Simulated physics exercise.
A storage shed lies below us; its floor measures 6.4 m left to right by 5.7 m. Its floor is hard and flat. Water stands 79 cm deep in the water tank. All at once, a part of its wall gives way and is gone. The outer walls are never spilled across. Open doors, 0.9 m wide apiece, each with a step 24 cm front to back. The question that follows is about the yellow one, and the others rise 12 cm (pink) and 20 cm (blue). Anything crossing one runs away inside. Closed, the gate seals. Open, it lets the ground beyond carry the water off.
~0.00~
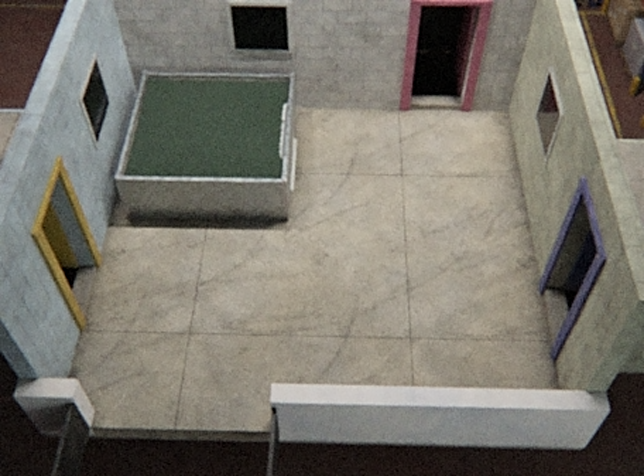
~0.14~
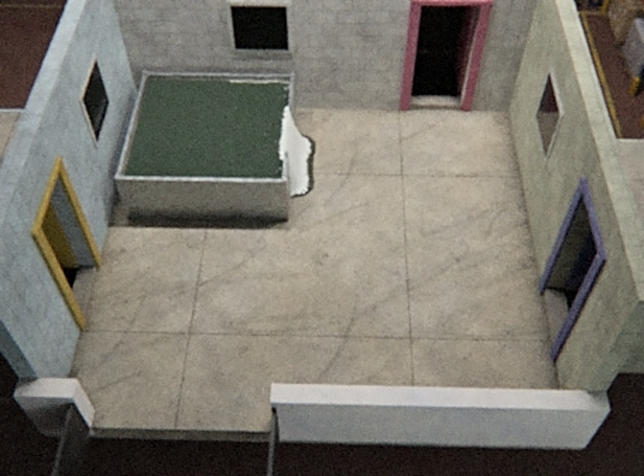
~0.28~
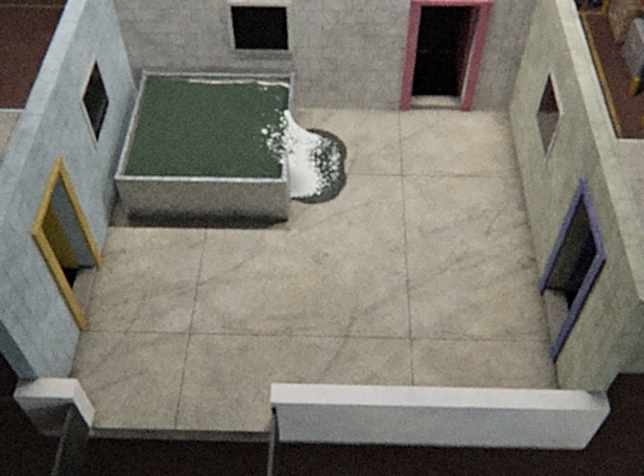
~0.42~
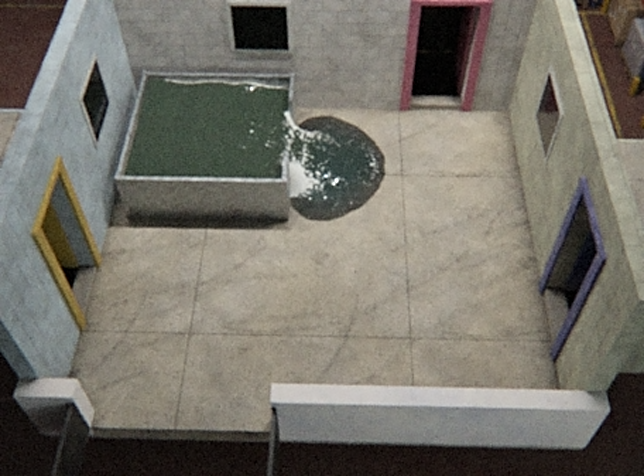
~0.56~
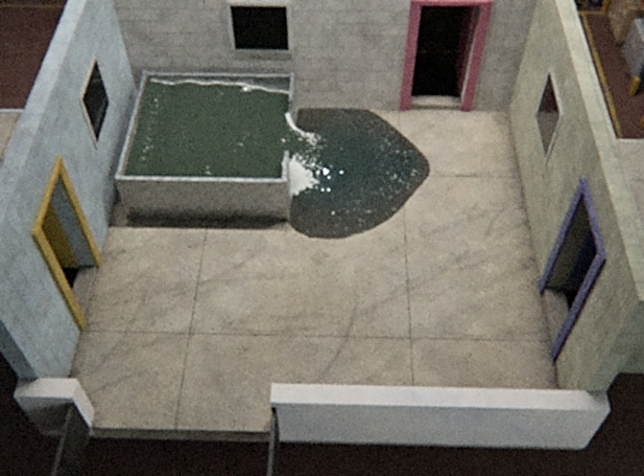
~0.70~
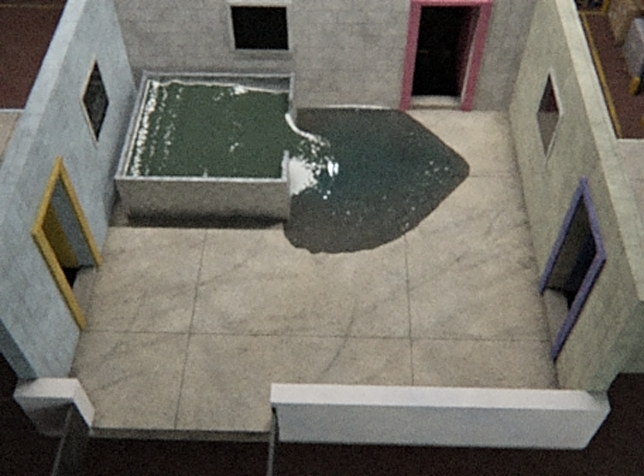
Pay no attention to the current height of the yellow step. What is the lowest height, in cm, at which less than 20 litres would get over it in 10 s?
About 11.5 cm.
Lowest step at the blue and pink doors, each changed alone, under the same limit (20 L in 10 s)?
You'd want some 16 cm at blue and some 21 cm at pink.
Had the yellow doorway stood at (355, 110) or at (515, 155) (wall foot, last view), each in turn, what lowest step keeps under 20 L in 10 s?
About 13.0 cm for the first and 33 cm for the second.
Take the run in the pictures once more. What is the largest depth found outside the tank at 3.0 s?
About 36 cm at most.
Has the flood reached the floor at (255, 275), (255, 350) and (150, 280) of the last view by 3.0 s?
So, in order, I'd say stayed dry, then stayed dry, then stayed dry.
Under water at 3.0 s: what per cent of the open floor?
Approximately 50 % of the floor.
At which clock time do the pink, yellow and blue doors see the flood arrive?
Times: Pink = 0.9 s, yellow = 5.5 s, blue = 1.8 s.
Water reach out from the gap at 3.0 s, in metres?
About 5.6 metres out.
After 1.4 s water covers 40 % of the floor, deepest (50 cm) near (505, 115); it has not reached the yellow door.
After 3.0 s water covers 50 % of the floor, deepest (36 cm) near (507, 130); it has not reached the yellow door.
After 10.0 s water covers 100 % of the floor, deepest (24 cm) near (140, 109); 18 cm at the yellow door, 86 litres in over its 7 cm step.
At the yellow door as built, the water arrived by 5.7 s and peaked near 18 cm at 9.8 s.
With a step of 9.5 cm, 44 litres would have come in within the 10 s; with 13 cm, 7 litres. So under 20 litres takes about 11.5 cm.
